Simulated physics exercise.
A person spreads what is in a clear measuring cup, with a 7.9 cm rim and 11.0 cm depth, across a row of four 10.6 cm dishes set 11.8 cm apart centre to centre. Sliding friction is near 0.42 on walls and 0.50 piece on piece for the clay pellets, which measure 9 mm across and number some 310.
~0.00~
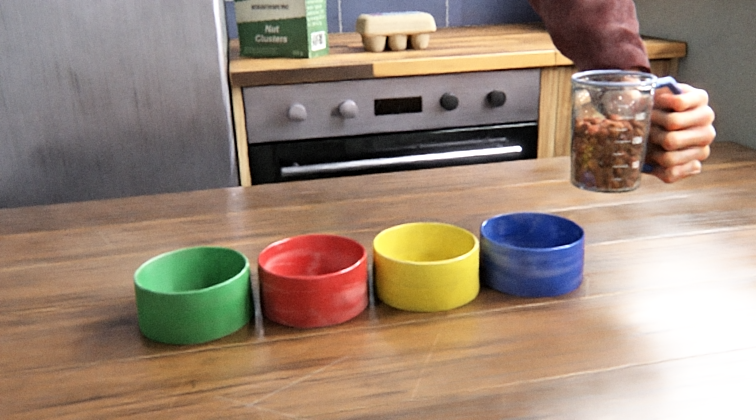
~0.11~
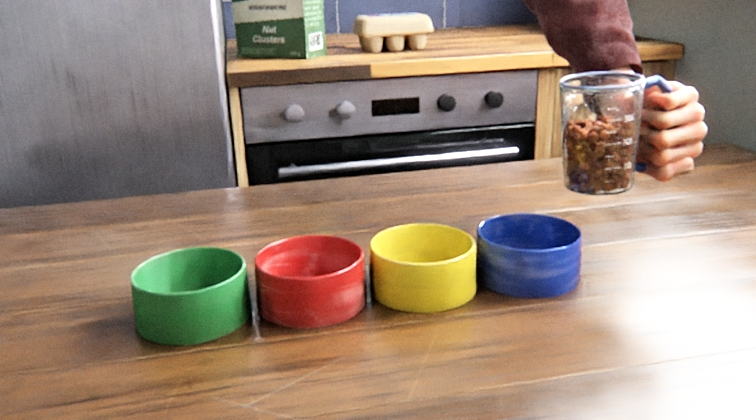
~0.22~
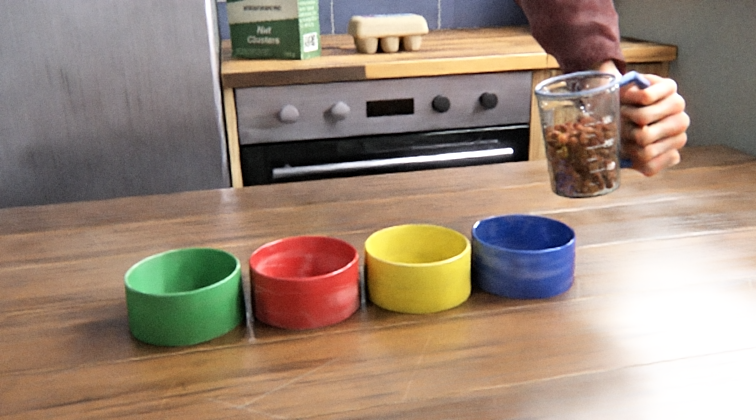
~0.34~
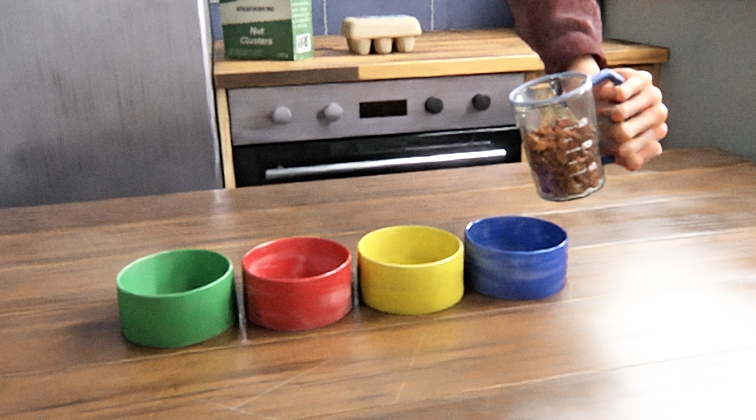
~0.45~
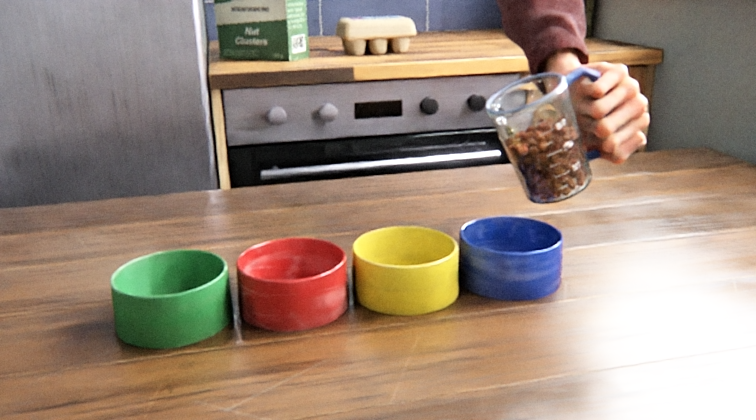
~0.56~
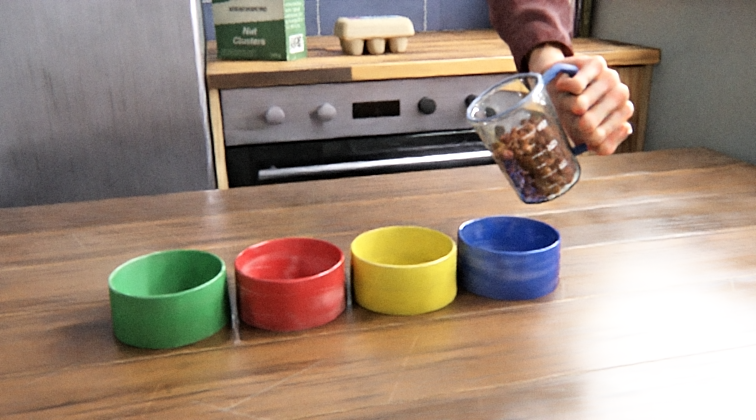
The video shows a hand holding a clear measuring cup of brown pieces beyond four empty dishes, green, red, yellow and blue, on a wooden table. The hand moves the cup left while tilting it progressively toward the left.
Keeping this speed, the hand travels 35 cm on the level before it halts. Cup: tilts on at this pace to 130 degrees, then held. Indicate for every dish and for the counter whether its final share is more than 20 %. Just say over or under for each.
Going through them: Red comes out over, blue comes out under, green comes out under, yellow comes out under, counter comes out under.
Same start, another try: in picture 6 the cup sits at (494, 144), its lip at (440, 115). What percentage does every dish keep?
Kept per dish: Red = 0, blue = 0, green = 100, yellow = 0.
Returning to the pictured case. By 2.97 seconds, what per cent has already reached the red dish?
About 100 per cent by then.
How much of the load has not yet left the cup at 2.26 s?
Load share: Near 5 percent.
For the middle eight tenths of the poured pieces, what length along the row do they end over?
I'd put it near 6 cm.
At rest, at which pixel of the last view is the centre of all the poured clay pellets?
Approximately (279, 285) in the last picture.
After 1.58 s, tilt 94 degrees; cup holds 100 %.
After 2.26 s, tilt 130 degrees; cup holds 5 %, red 95 %.
After 2.97 s, tilt 130 degrees; cup holds 0 %, red 100 %.
By 3.3 s all is still; red 100 %, blue 0 %, green 0 %, yellow 0 %, counter 0 %.
